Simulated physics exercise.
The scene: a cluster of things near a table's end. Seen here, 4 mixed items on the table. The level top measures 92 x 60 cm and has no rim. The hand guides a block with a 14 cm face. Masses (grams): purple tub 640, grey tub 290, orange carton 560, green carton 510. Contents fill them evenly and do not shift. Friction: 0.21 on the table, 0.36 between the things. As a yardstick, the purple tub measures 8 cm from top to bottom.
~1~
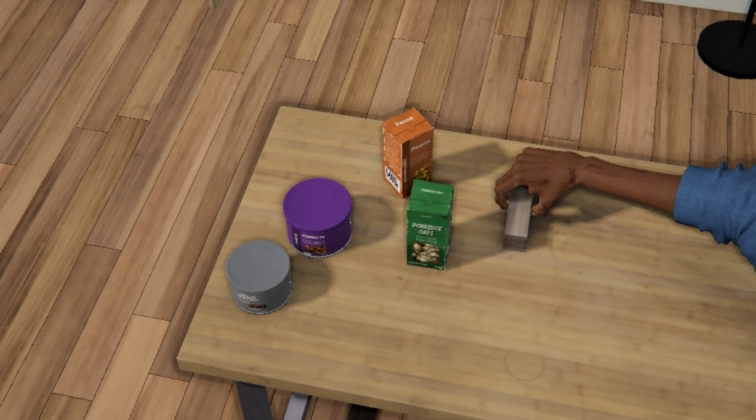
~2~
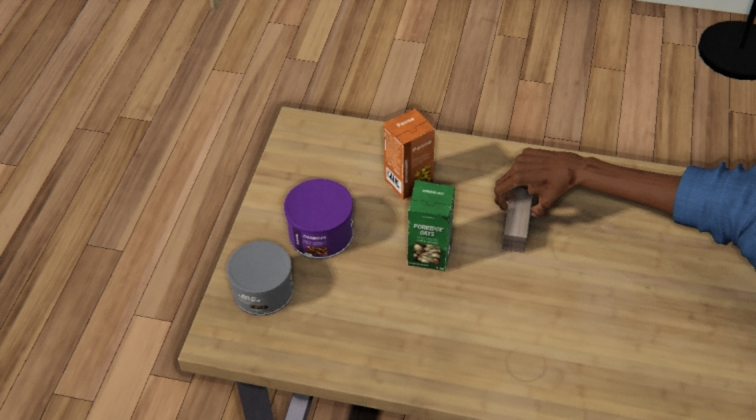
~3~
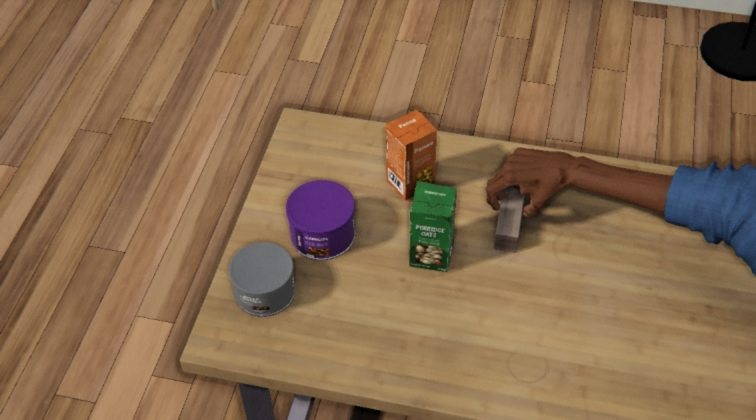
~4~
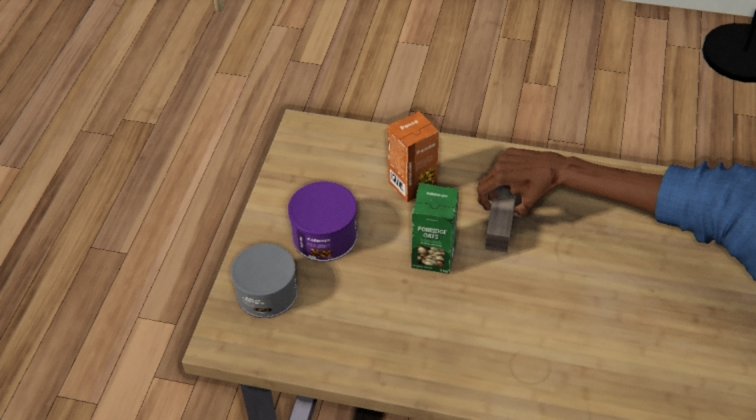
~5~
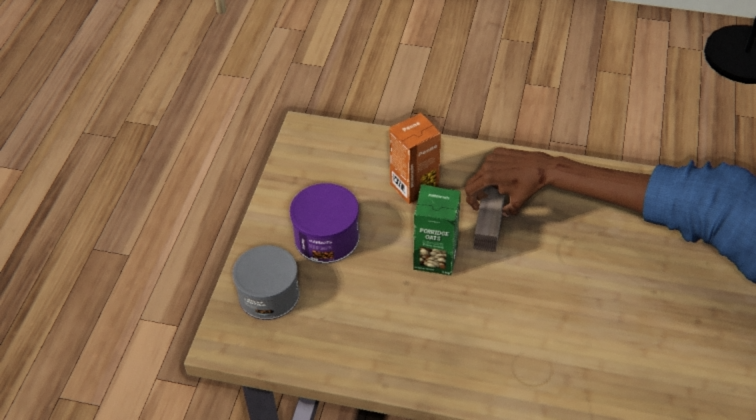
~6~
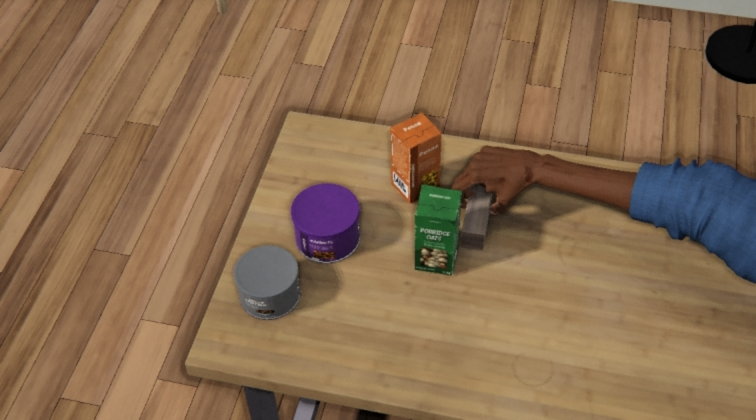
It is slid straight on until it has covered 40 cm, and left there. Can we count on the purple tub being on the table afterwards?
The purple tub is still on the table.
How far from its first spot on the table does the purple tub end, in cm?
About 11 cm.
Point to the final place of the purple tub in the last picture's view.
Near (266, 231).
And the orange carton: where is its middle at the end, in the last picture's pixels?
Around (283, 150).
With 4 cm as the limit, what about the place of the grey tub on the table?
The grey tub keeps its place.
Then, 0.40 s later than the last frame, block slid 18 cm; green carton 5 cm from its spot; orange carton 4 cm from its spot.
Then, 0.80 s later than the last frame, block slid 28 cm; orange carton 13 cm from its spot; green carton 5 cm from its spot.
Then, 1.10 s later than the last frame, block slid 35 cm; purple tub 7 cm from its spot near (284, 227); orange carton 20 cm from its spot; green carton 5 cm from its spot.
When it is over, not toppled but over 4 cm from the start, purple tub, orange carton and green carton; grey tub within 4 cm of the start. End places, in pixels of the last picture, purple tub near (265, 231).
